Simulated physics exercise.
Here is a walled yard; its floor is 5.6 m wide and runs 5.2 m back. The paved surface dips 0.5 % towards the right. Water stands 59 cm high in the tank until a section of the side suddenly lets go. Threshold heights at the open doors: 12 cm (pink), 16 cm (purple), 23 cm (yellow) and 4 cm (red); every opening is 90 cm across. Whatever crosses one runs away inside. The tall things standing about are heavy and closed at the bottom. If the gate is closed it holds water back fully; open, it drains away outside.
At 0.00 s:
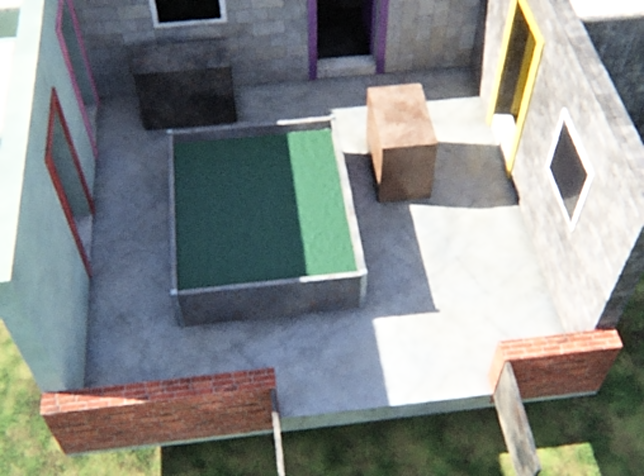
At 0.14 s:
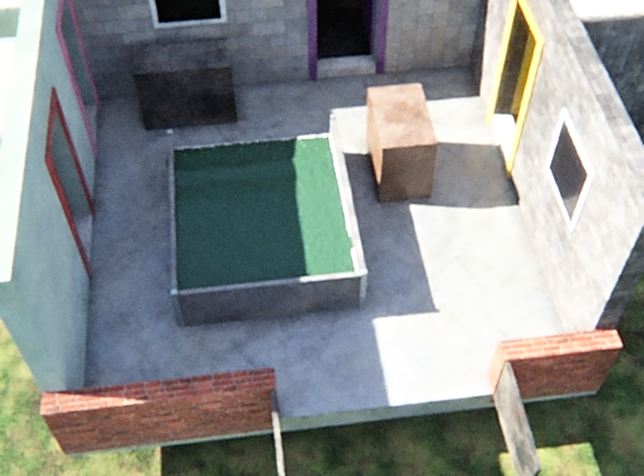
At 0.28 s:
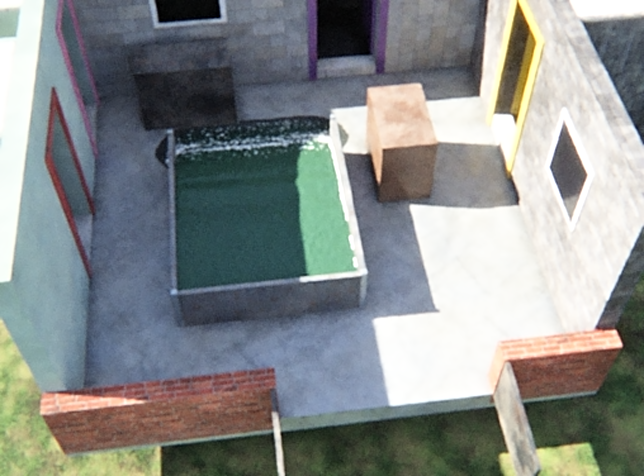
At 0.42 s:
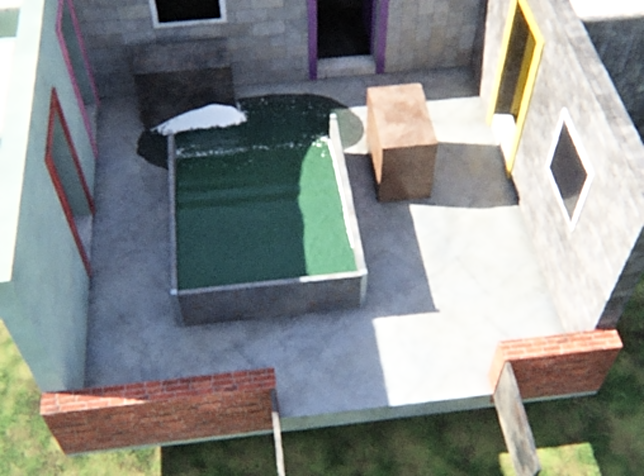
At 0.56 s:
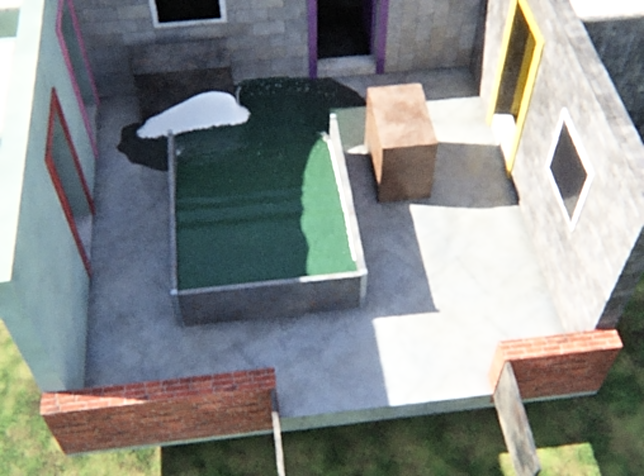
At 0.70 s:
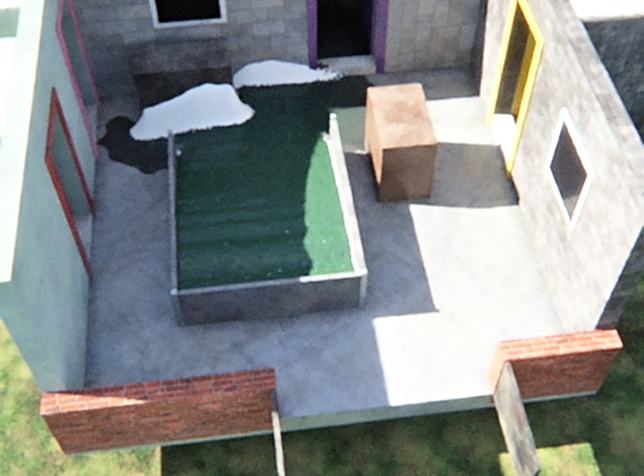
The video shows a walled yard with a rectangular tank of still green water, which then pours out on the far side and spreads over the paving in a dark sheet, with bright white patches appearing near the back wall.
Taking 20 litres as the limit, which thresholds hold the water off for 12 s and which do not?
Door by door: At the pink door it exceeds the limit; at the purple door it goes over the limit; at the yellow door it stays under the limit; at the red door it passes the limit.
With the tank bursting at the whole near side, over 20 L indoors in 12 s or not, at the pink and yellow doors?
Against that limit: Pink past it, yellow under.
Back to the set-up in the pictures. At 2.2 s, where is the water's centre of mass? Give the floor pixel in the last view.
Around (267, 161).
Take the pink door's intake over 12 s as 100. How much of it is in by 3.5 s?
About 80 per cent.
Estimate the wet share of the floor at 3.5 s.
Near 70 per cent is wet.
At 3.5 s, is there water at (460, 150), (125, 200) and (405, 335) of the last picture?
In turn: Wet, wet, still dry.
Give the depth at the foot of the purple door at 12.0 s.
Roughly 9.0 cm deep.
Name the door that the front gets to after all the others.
Last comes the yellow one.
After 1.4 s water covers 30 % of the floor and is deepest (43 cm) near (282, 82); pink door 19 cm at the sill, 6 L in, purple door 26 cm at the sill, 6 L in, yellow door not reached, red door not reached.
After 2.2 s water covers 40 % of the floor and is deepest (40 cm) near (282, 82); pink door 30 cm at the sill, 60 L in, purple door 29 cm at the sill, 45 L in, yellow door not reached, red door 6 cm at the sill, 0 L in.
After 3.5 s water covers 70 % of the floor and is deepest (36 cm) near (469, 66); pink door 24 cm at the sill, 160 L in, purple door 21 cm at the sill, 95 L in, yellow door 18 cm at the sill, 0 L in, red door 6 cm at the sill, 2 L in.
After 7.0 s water covers 95 % of the floor and is deepest (18 cm) near (571, 350); pink door 9 cm at the sill, 204 L in, purple door 12 cm at the sill, 104 L in, yellow door 11 cm at the sill, 0 L in, red door 5 cm at the sill, 13 L in.
After 12.0 s water covers 95 % of the floor and is deepest (12 cm) near (510, 179); pink door 7 cm at the sill, 204 L in, purple door 9 cm at the sill, 104 L in, yellow door 10 cm at the sill, 0 L in, red door 6 cm at the sill, 37 L in.
